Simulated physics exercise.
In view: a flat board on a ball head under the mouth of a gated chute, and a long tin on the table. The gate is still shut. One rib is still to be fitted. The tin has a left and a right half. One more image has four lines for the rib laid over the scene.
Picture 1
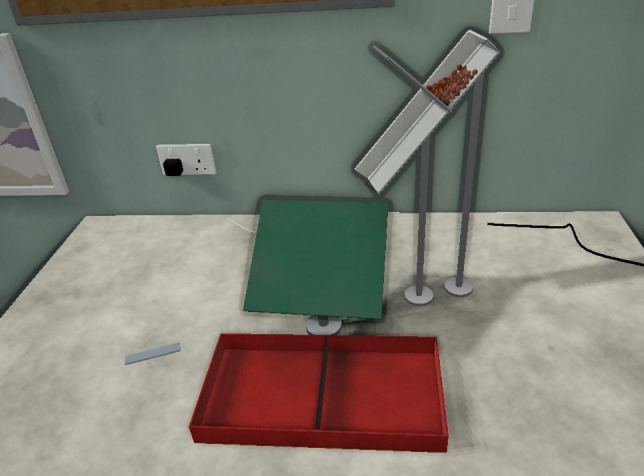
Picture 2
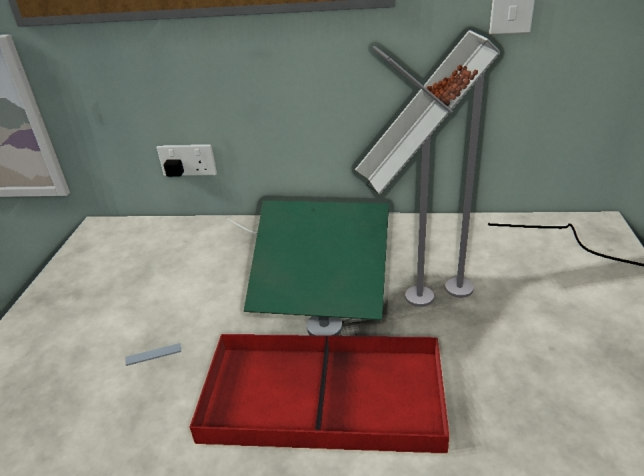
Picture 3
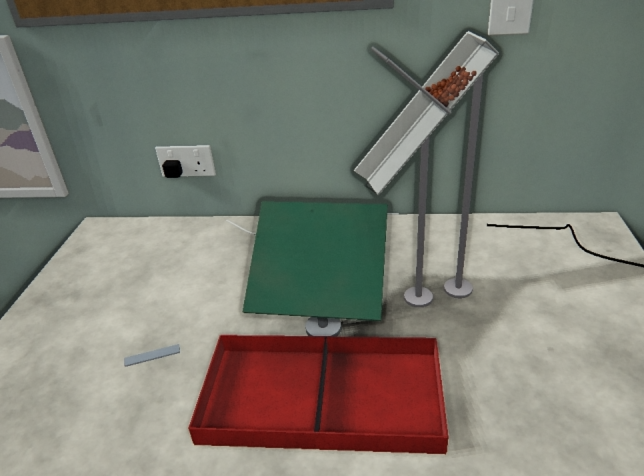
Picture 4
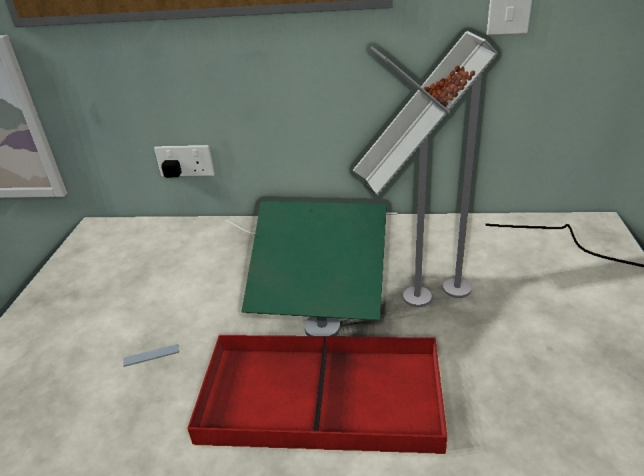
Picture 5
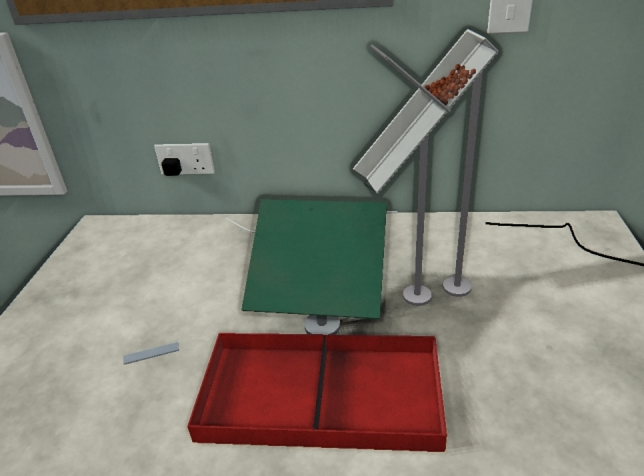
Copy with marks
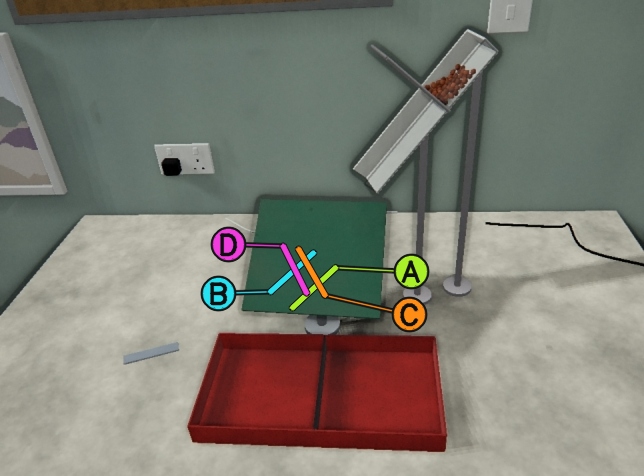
Small reddish-brown pellets stay bunched behind the gate of a sloping pale chute, with nothing moving apart from a very slight shift of the whole view. Below the chute, a tilted green board stands behind a divided red tin, and both remain still through to the end.
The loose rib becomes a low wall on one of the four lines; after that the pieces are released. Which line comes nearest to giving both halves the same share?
The best line is D.
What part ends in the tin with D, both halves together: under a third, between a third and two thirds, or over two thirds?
Over two thirds.
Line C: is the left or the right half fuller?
The right half.
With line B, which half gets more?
The left half.
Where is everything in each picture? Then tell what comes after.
In the first picture, load behind the gate at (448, 88), clay pellets; lip of the chute at (373, 186), sloping fairly steeply.
In the second picture, middle of the board at (318, 256), tilted fairly steeply; middle of its low edge at (311, 315); of its high edge at (325, 202).
In the third picture, front corners of the tin at (189, 428) and (448, 437); front end of its middle wall at (315, 432).
In the fourth picture, middle of the load at (446, 89); lip at (372, 187).
In the fifth picture, middle of the load at (446, 88); lip at (372, 185).
On the marked copy, line A from (335, 267) to (292, 307); line B from (313, 252) to (270, 291); line C from (298, 249) to (325, 295); line D from (283, 246) to (306, 293).
For line A, of what is caught, most in the left half, a small part in the right.
For line B, of what is caught, most in the left half, about a quarter in the right.
For line C, of what is caught, a small part in the left half, nearly all in the right.
For line D, of what is caught, about a third in the left half, about two thirds in the right.
